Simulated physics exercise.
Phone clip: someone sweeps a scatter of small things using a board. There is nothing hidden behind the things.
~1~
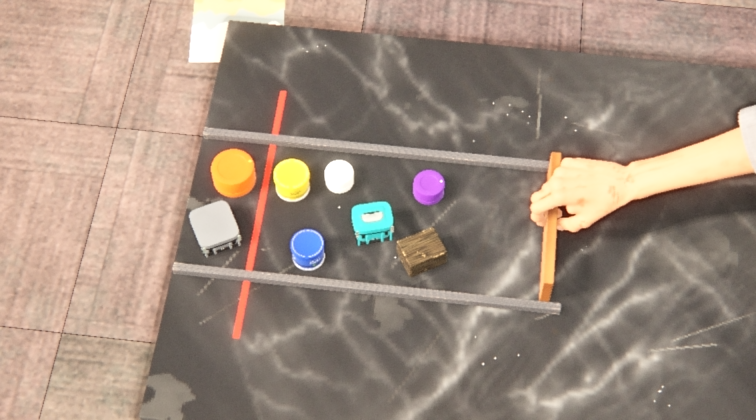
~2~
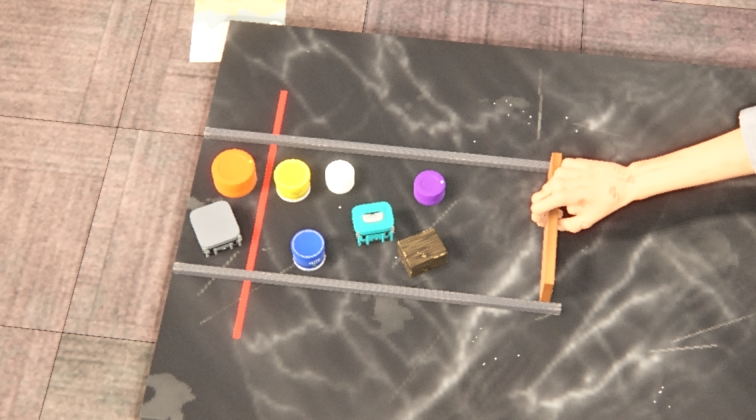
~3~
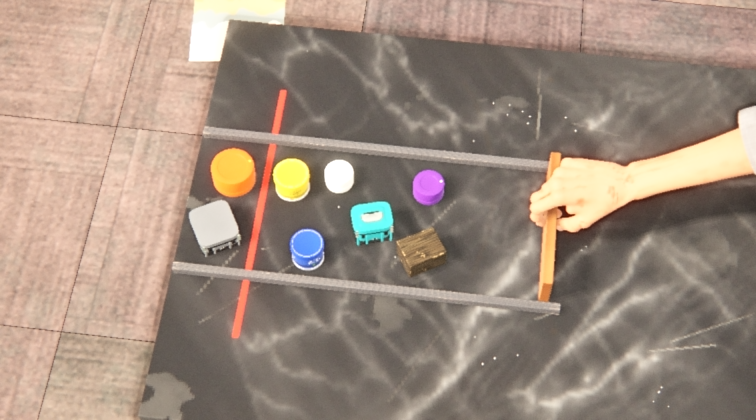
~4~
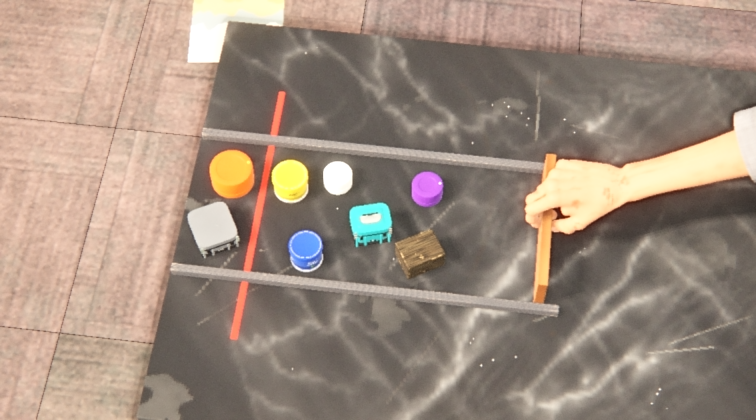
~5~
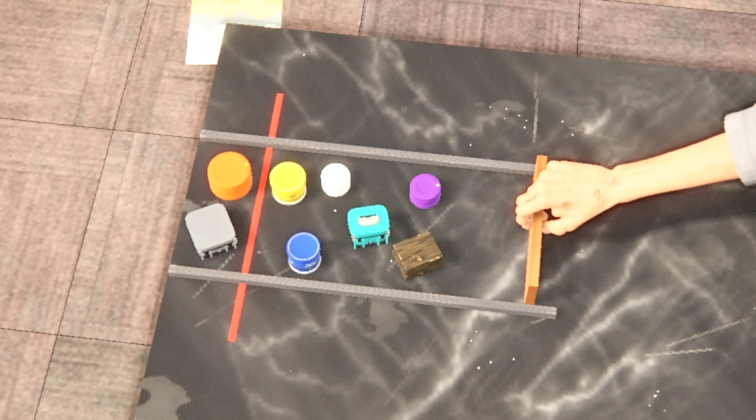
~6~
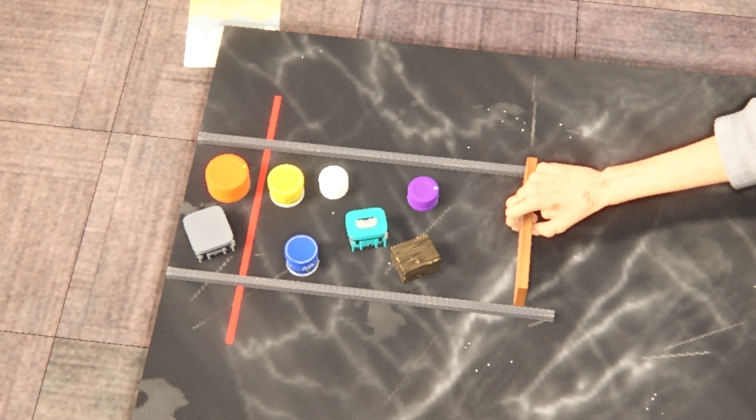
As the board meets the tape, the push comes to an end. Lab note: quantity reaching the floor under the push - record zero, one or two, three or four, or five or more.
The push is going to clear one or two off the end.
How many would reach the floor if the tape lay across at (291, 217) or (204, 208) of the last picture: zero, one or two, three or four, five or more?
Zero; three or four.
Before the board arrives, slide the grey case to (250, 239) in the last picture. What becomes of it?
This time it stays where it is.
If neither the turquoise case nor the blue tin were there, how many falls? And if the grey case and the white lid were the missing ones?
Result: 0 in the first case, with 1 in the second.
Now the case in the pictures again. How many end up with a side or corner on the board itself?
Contact count: 4.
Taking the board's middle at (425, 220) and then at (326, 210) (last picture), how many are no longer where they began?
Moved so far: 2, then 6.
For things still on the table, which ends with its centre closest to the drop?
That would be the grey case, the foremost.
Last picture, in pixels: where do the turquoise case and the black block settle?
Final pixels, roughly: (237, 202) for the first, (230, 229) for the other.
Early on, none off yet; grey case at rest near (209, 234); orange lid at rest near (228, 179); yellow pot at rest near (286, 186).
A while later, none off yet; grey case at rest near (209, 234); orange lid at rest near (228, 179); yellow pot travelled a little near (274, 188).
Finally, the number that fall off is one or two; lost, orange lid.
